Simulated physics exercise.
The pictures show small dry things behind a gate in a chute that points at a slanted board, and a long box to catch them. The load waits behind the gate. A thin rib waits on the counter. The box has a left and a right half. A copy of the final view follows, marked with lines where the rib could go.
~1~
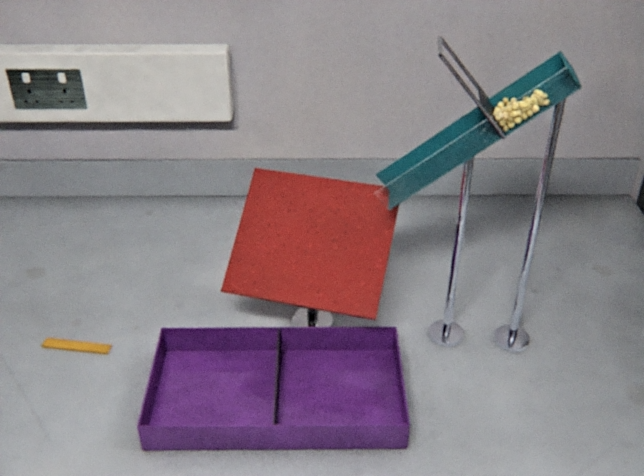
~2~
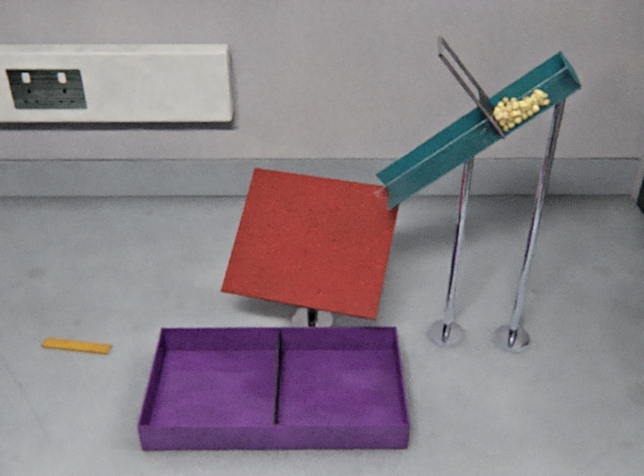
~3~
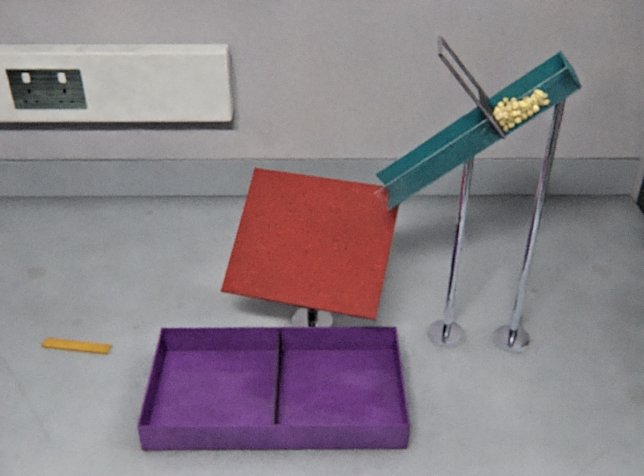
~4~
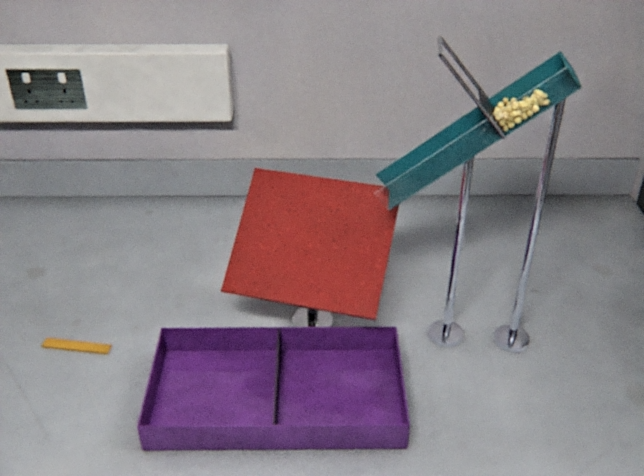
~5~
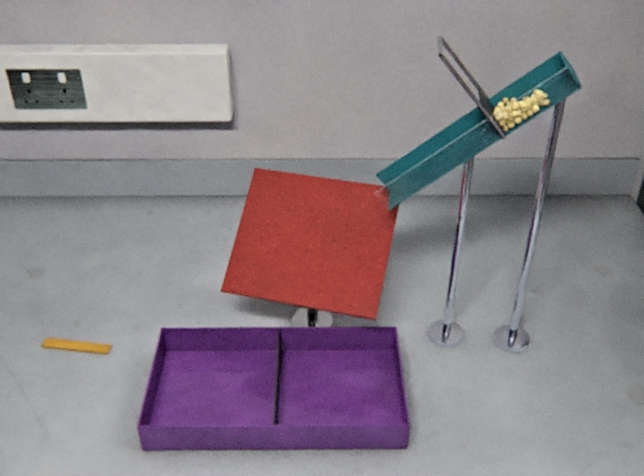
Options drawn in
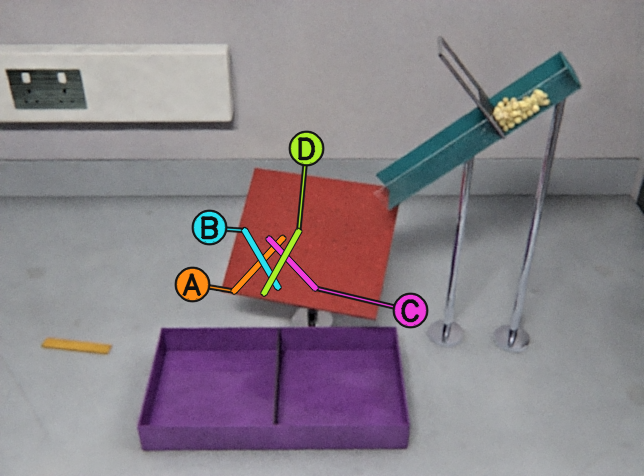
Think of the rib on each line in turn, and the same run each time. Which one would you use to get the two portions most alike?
B.
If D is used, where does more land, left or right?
More lands on the left.
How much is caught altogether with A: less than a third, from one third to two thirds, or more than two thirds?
More than two thirds.
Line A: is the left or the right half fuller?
The left half.
On the marked copy, line A from (282, 238) to (234, 291); line B from (244, 230) to (278, 287); line C from (269, 238) to (315, 288); line D from (298, 231) to (264, 293).
For line A, of what is caught, the bulk in the left half, a small share in the right.
For line B, of what is caught, close to half in the left half, close to half in the right.
For line C, of what is caught, a small share in the left half, all but a few in the right.
For line D, of what is caught, the bulk in the left half, a small share in the right.
